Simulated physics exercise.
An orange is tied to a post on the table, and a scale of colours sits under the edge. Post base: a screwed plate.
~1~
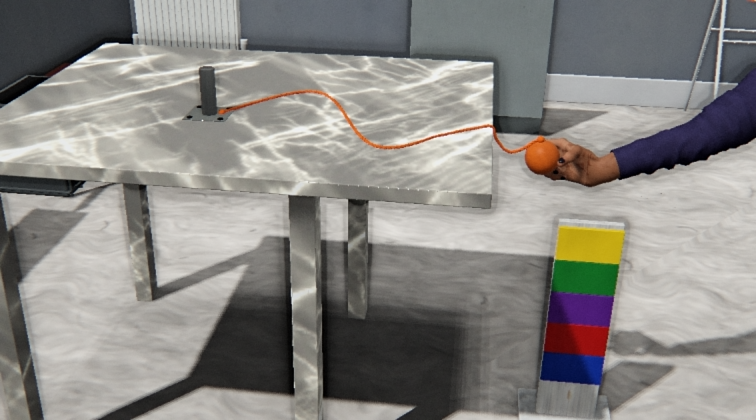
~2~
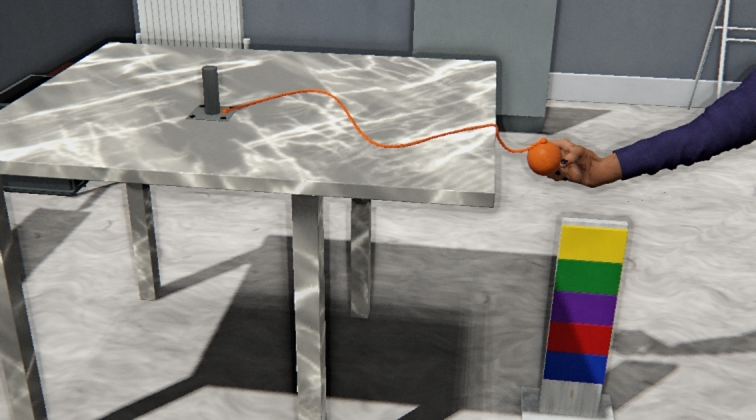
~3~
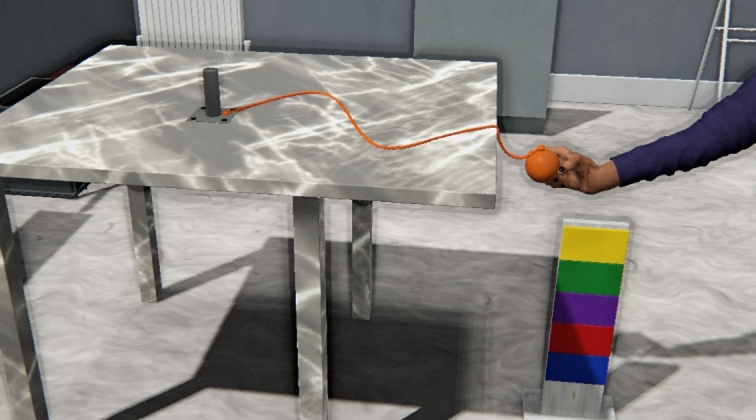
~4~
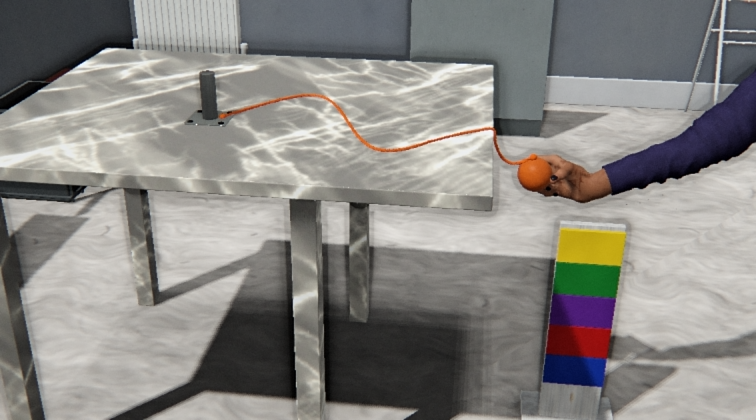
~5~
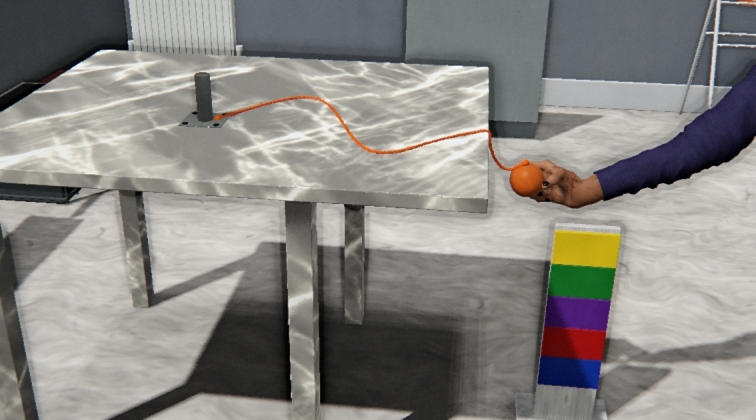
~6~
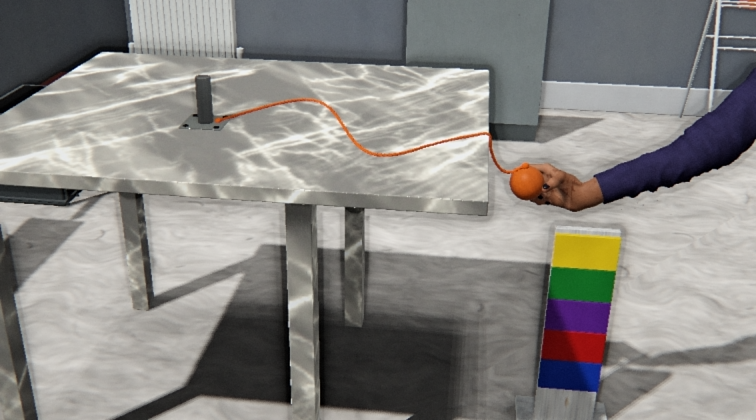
A hand in a purple sleeve held an orange tied by an orange shoelace to a post on the table, lowering it slightly beside the table's edge, above an upright strip of coloured bands.
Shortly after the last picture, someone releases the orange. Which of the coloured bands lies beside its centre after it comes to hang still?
The red band lies beside it.
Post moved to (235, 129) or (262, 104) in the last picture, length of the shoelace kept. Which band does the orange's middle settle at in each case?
Try one - blue; try two - blue.
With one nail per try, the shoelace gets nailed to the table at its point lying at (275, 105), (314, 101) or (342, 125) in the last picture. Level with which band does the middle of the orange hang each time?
Taking the three tries in turn, you'd get purple, purple and green.
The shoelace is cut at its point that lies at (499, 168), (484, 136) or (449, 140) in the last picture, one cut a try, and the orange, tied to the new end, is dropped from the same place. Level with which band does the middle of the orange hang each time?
Purple; green; yellow.
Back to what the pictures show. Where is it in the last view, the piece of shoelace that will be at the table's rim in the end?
That spot lies near (361, 148).
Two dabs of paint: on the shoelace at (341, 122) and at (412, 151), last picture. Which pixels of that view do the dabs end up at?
(416, 125) and (484, 187).
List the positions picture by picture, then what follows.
In the first frame, orange (542, 157); yellow (590, 246); green (585, 279); purple (581, 310); red (576, 340); blue (572, 369).
In the second frame, orange (545, 158); shoelace through (258, 102) (328, 94) (353, 121) (398, 147) (472, 129).
In the third frame, orange (543, 165).
In the fourth frame, orange (535, 174); shoelace through (256, 107) (326, 98) (350, 125) (396, 151) (469, 132).
In the fifth frame, orange (527, 180).
In the sixth frame, orange (527, 183); shoelace through (251, 111) (321, 103) (346, 130) (391, 155) (465, 137).
A little later, orange near (511, 319); level with purple.
Next, orange near (452, 314); level with red.
Later still, orange near (484, 333); level with red.
When it is over, orange near (472, 332); level with red. At red.
